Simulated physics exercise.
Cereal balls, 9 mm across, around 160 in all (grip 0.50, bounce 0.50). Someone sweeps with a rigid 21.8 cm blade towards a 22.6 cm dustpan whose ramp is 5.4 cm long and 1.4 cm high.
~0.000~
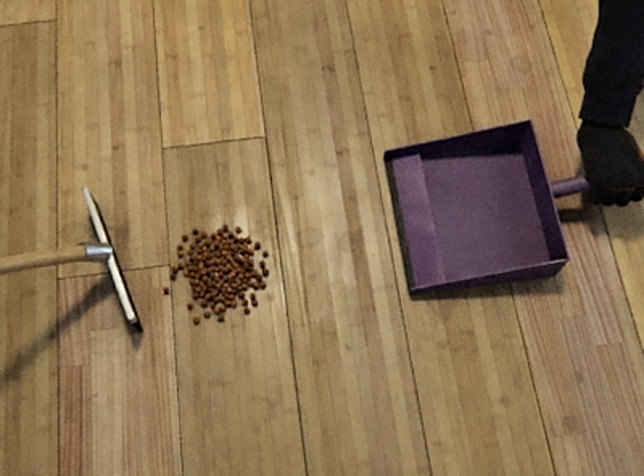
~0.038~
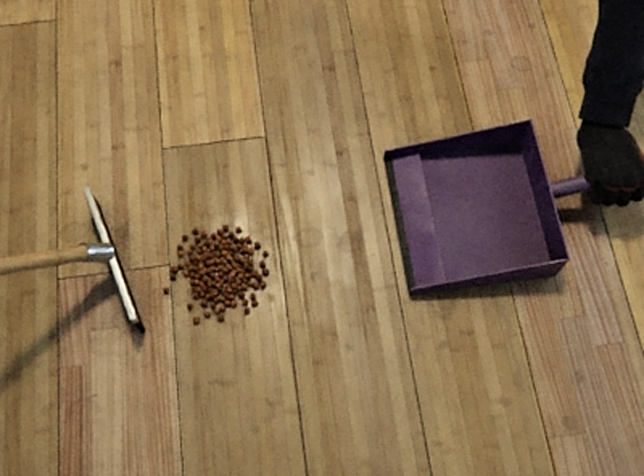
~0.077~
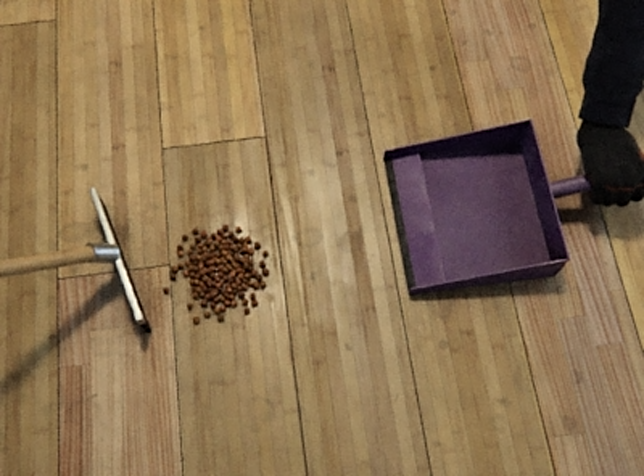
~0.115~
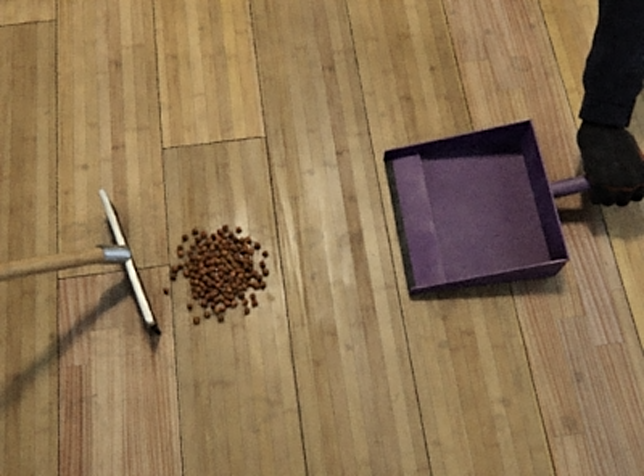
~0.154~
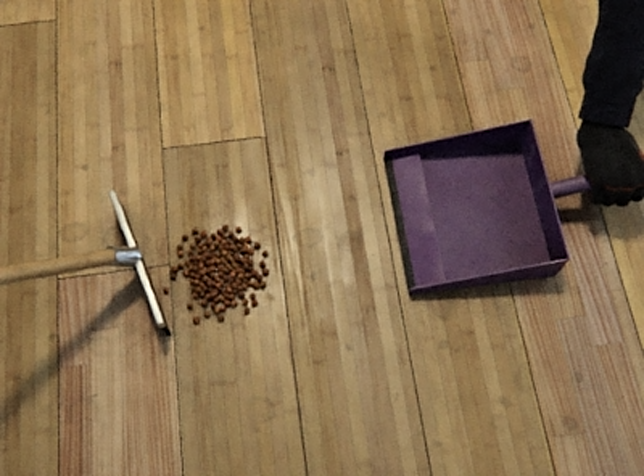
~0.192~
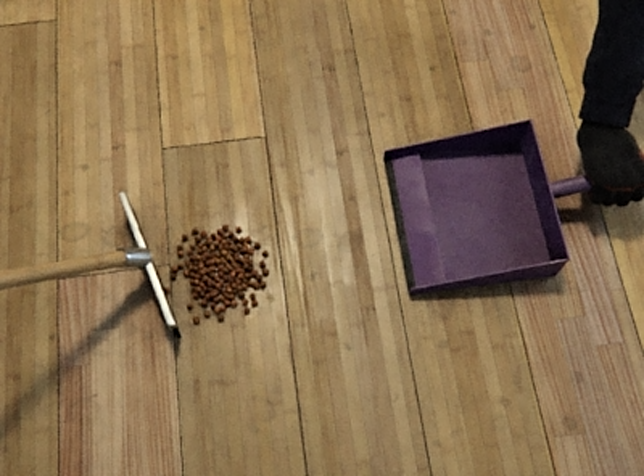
On a wooden floor, a rigid blade slides right to the edge of some brown pellets.
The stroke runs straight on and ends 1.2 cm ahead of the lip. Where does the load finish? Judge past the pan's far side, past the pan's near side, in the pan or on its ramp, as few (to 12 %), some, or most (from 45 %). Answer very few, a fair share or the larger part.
Far side very few, near side a fair share, pan very few.
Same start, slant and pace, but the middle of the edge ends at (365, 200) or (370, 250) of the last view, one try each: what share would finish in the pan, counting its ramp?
Some 25 and 10 per cent.
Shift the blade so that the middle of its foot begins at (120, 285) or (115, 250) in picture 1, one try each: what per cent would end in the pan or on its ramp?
About 0 and 0 per cent.
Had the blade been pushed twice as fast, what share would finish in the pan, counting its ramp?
It would be near 5 per cent.
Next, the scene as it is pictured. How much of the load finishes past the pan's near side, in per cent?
Roughly 20 per cent.
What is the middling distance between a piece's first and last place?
Roughly 24 cm.
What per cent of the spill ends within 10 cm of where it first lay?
Roughly 10 per cent.
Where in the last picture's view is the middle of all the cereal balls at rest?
Around (374, 251).
After 0.60 s, middle of the blade 21 cm from the lip; 0 % over the lip, far side 0 %, near side 10 %.
After 0.87 s, middle of the blade 11 cm from the lip; 0 % over the lip, far side 0 %, near side 10 %.
After 1.25 s, middle of the blade 4 cm from the lip; 0 % over the lip, far side 0 %, near side 20 %.
By 1.5 s all is still; far side 0 %, near side 20 %, pan 0 %, in front of the lip or behind the blade 80 %.
